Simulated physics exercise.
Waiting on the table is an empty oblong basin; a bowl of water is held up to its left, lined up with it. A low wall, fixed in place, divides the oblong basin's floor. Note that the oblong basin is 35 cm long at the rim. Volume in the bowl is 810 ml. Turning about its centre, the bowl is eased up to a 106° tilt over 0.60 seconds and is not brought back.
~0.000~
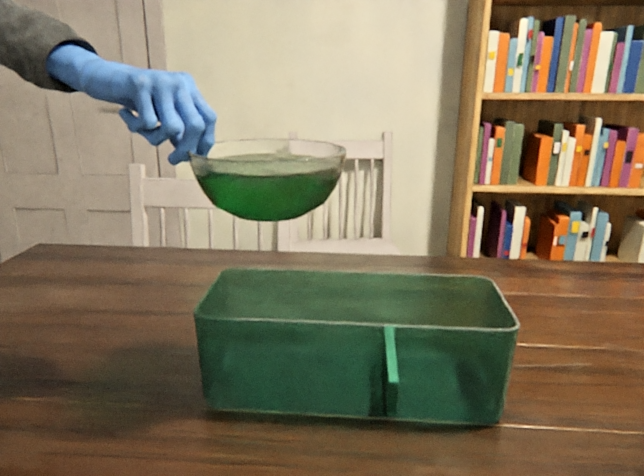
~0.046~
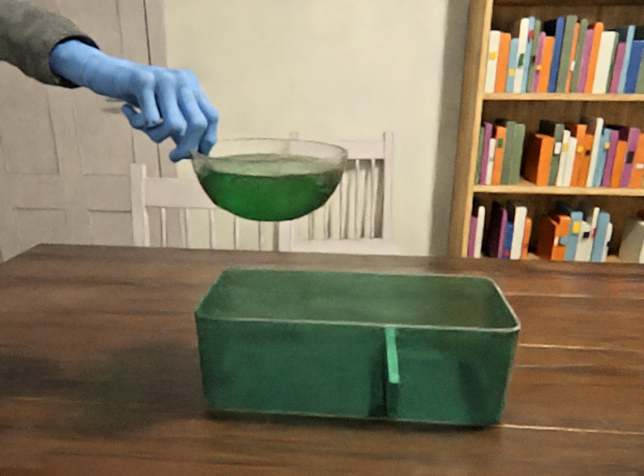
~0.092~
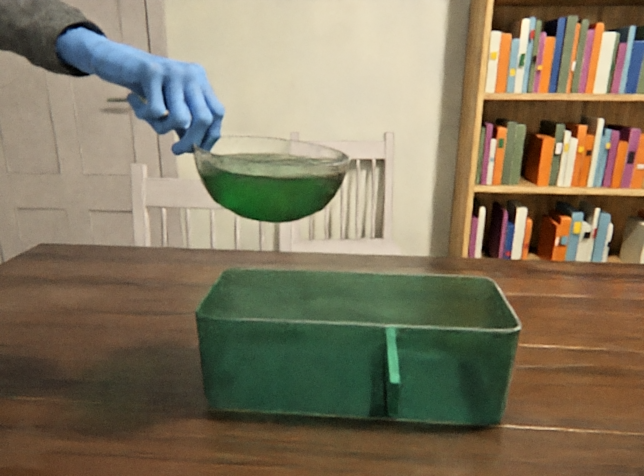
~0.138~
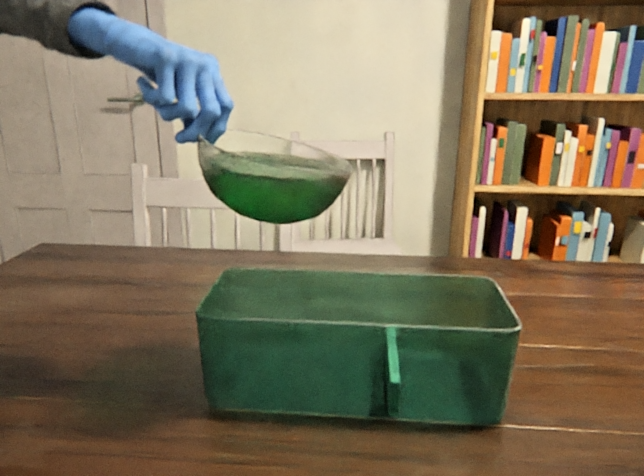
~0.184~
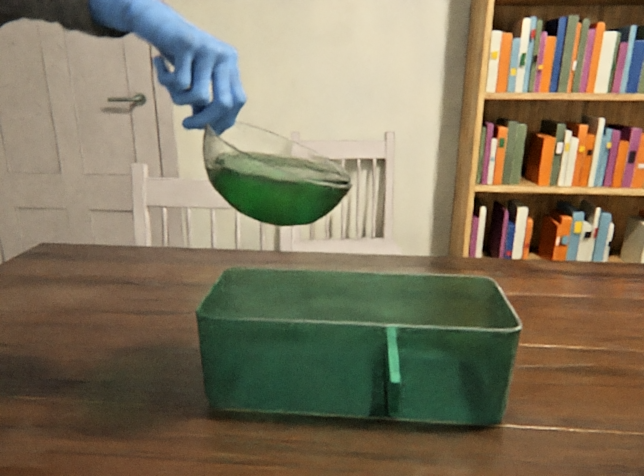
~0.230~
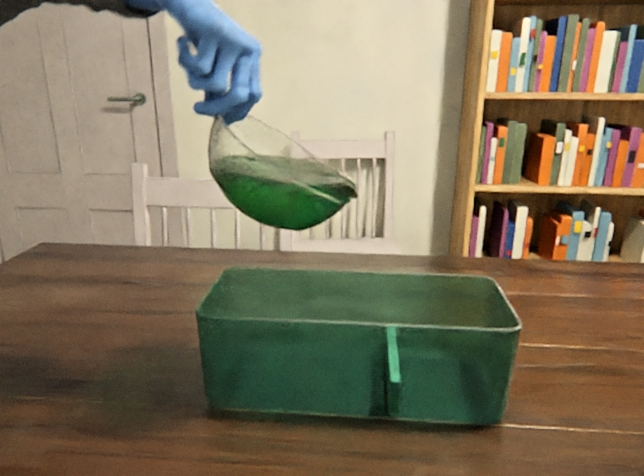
A blue-gloved hand tilts a glass bowl of green liquid rightward above a green basin.
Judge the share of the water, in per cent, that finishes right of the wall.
29 percent, roughly.
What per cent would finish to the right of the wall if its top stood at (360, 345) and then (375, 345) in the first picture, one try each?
I'd put it at about 65 per cent for the first and about 50 per cent for the second.
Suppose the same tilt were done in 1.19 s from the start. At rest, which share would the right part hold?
Then about 50 per cent.
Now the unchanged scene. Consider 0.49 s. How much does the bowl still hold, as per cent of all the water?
About 8 per cent.
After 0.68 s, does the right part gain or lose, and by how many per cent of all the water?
Change in share is positive, near 2 percent.
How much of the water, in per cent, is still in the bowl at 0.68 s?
I reckon near 0 per cent still sits there.
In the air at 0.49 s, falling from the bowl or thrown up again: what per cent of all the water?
At that moment, about 36 percent.
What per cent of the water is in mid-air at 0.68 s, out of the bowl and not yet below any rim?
Some 7 per cent.
Then, 0.49 s in, the tilt is 98° and 8 per cent is still to pour, 32 is left of the wall and 25 right of it.
Then, 0.68 s in, the tilt is 106° and 0 per cent is still to pour, 65 is left of the wall and 27 right of it.
Then, 0.88 s in, the tilt is 106° and 0 per cent is still to pour, 63 is left of the wall and 29 right of it.
Then, 1.10 s in, the tilt is 106° and 0 per cent is still to pour, 64 is left of the wall and 29 right of it.
Finally, 64 per cent lies left of the wall, 29 right of it and 7 outside.
